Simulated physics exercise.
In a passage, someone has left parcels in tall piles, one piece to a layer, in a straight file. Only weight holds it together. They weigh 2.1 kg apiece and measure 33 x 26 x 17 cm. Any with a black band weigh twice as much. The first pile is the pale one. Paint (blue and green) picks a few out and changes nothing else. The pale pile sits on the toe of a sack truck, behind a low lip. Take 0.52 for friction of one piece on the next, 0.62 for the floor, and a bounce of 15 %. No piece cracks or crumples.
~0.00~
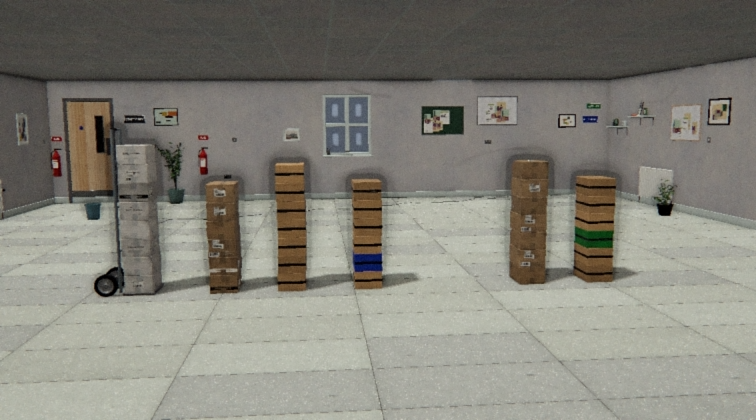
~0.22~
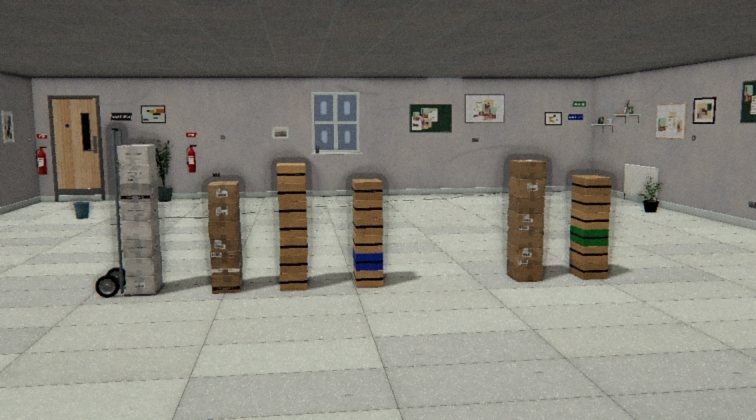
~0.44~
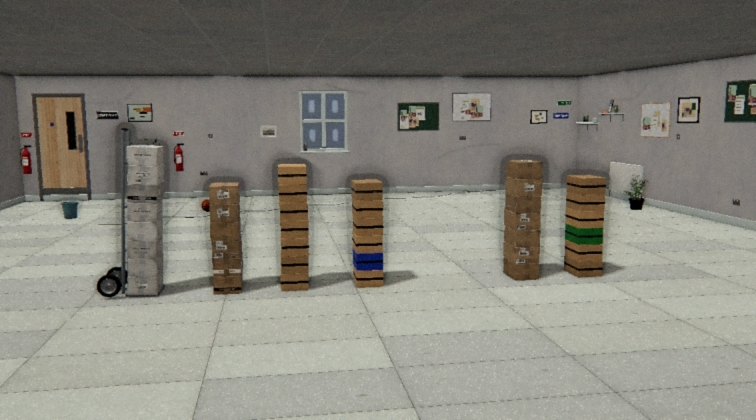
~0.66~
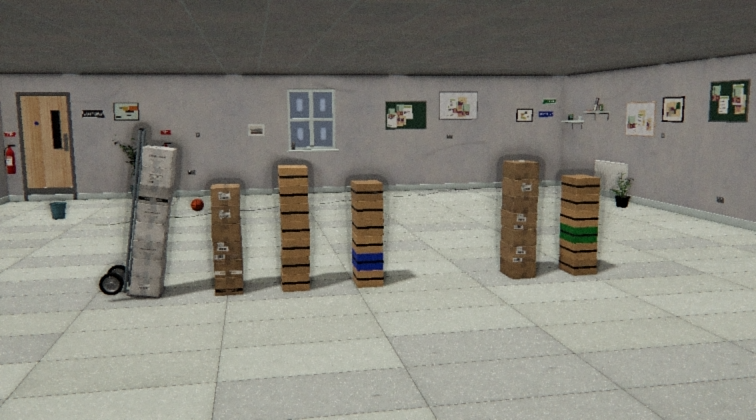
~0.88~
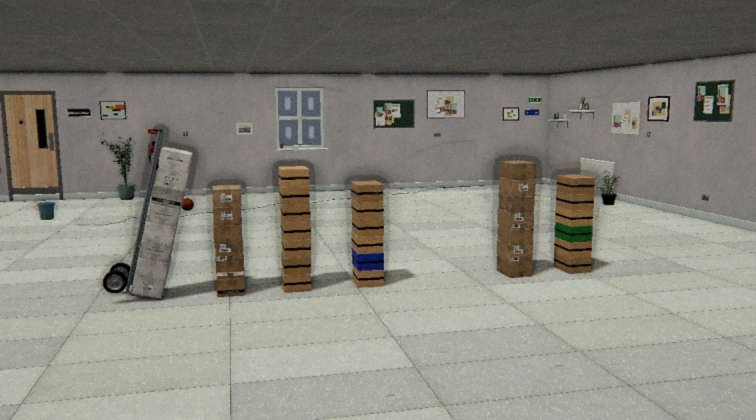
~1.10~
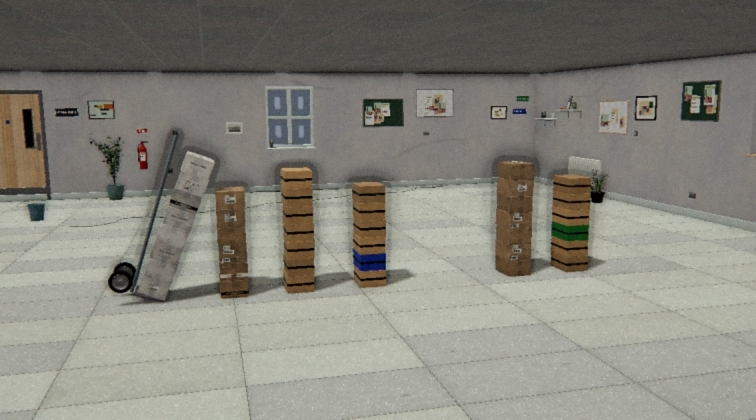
A pale stack of parcels on a wheeled sack truck at the far left stands upright, then leans steadily rightward with the truck's frame toward the neighbouring pile. Five brown piles stand still in a row to its right, one with a blue layer and the rightmost with a green one. The camera, facing them across a grey-walled, tile-floored room, shifts slightly around the row.
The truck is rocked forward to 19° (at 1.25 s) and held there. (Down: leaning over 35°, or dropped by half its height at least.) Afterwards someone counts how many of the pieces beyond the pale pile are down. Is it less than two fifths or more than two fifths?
Ending down: Over two fifths.
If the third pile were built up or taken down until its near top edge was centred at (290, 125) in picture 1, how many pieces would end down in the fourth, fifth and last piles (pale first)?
In that case fourth 6, fifth 0, last 0.
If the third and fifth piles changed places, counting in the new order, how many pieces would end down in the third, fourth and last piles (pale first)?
Then third 7, fourth 5, last 0.
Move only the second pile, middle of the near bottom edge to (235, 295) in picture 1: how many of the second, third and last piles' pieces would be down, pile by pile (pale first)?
In that case second 5, third 7, last 0.
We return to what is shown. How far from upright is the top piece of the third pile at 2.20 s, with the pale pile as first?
About 10°.
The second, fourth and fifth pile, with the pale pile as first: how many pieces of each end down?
Second 6, fourth 6, fifth 0.
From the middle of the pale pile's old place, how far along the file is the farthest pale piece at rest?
Roughly 140 cm along.
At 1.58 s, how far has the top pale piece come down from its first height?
Some 10 cm lower.
By 1.58 s, 8 of the pale pile down; none of the 32 other parcels down, 6 disturbed.
By 2.20 s, 8 of the pale pile down; 4 of the 32 other parcels down.
By 2.84 s, 8 of the pale pile down; 13 of the 32 other parcels down; blue parcel tilted 22°.
By 3.54 s, 8 of the pale pile down; 19 of the 32 other parcels down; blue parcel tilted 47°, 10 cm lower.
When it is over (7.3 s), 8 of the pale pile down; 19 of the 32 other parcels down; blue parcel tilted 46°, 10 cm lower; green parcel unmoved. That is 59 per cent. In pixels of the last frame, middles, blue parcel near (401, 266), green parcel near (570, 230).
